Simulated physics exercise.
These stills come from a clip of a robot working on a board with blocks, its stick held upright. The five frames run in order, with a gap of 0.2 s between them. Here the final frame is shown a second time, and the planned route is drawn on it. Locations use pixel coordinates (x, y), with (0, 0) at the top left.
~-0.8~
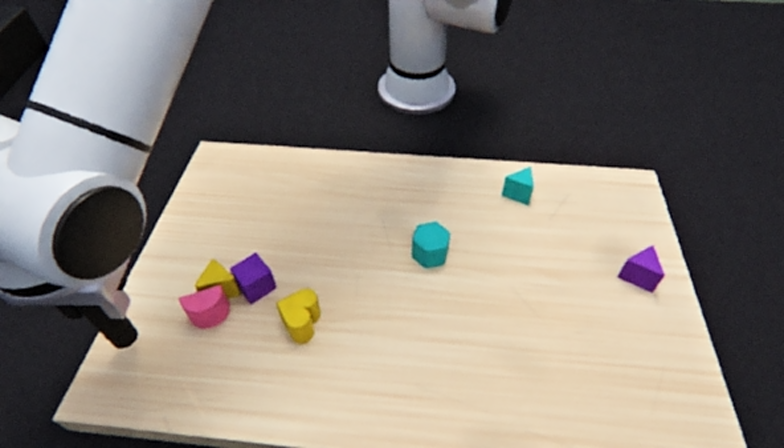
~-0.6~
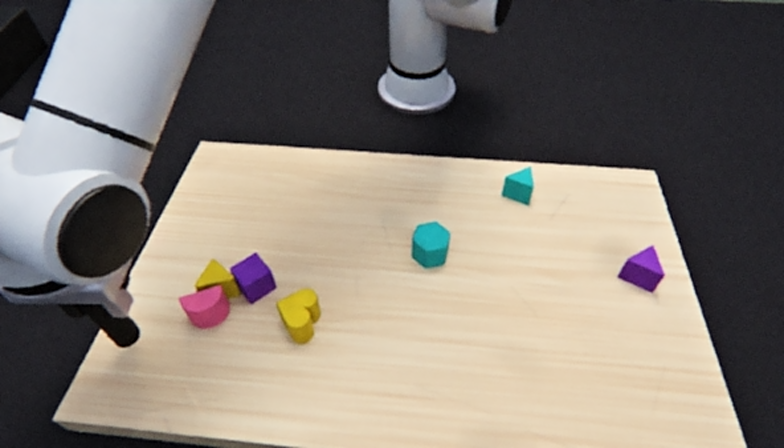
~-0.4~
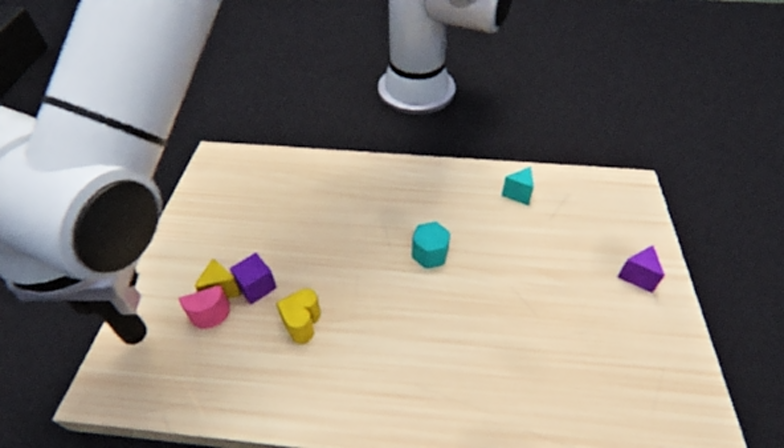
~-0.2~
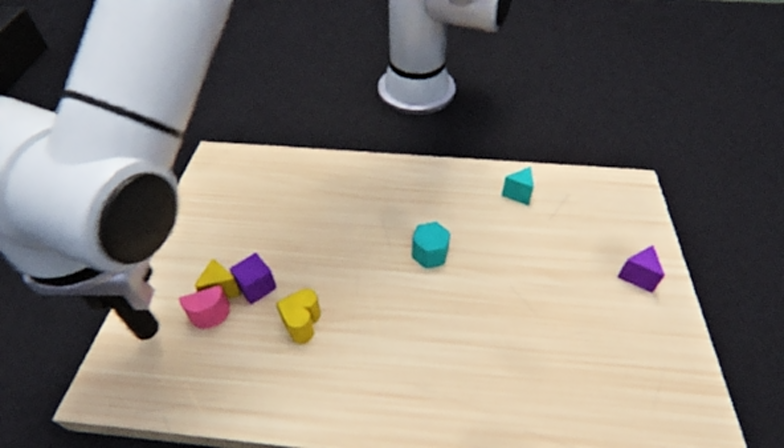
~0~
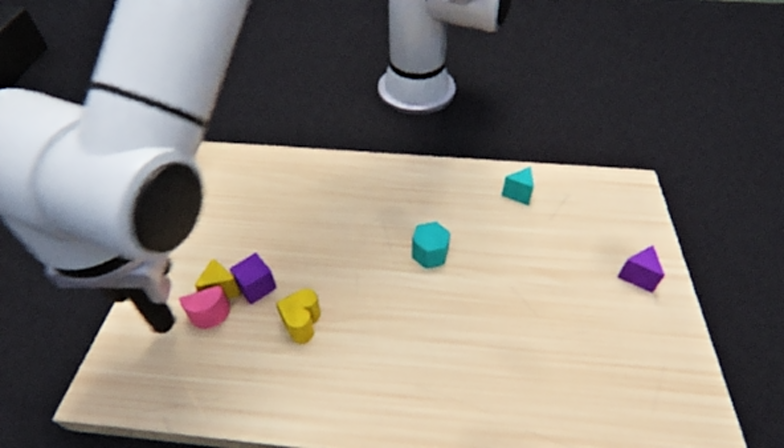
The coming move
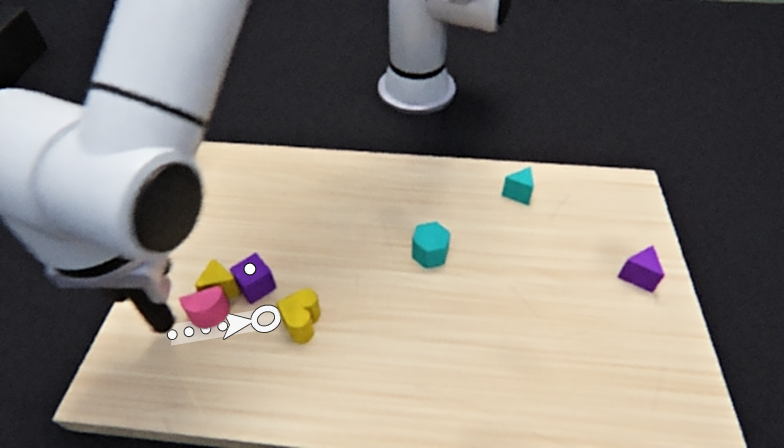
On a pale wooden board against a dark surface, a white robot arm holds its dark tip near the left edge, beside a cluster of pink, yellow and purple blocks. The arm barely shifts at first, then moves slowly right toward the pink half-round block, while all the blocks stay still.
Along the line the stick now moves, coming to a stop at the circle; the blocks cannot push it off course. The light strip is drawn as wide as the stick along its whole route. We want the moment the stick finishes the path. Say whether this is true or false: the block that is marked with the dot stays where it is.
That is false.
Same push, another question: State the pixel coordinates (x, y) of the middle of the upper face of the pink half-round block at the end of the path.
The centre of its top face lies at (263, 274).
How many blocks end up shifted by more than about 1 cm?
That makes 2 blocks.
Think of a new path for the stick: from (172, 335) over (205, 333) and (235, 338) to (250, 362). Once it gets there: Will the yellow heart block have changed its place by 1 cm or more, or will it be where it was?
It stays.
Path on the board, straight from (172, 335) to (266, 319); the dot is on the purple four-sided block.
On the path given first. One third of the way, stick at (197, 318); pink half-round block at (220, 293).
Two thirds of the way, stick at (231, 313); pink half-round block at (246, 282), turned 40° anticlockwise; purple four-sided block at (268, 255).
At the end, stick at (261, 307); pink half-round block at (263, 274), turned 75° anticlockwise; purple four-sided block at (276, 246); yellow heart block in place.
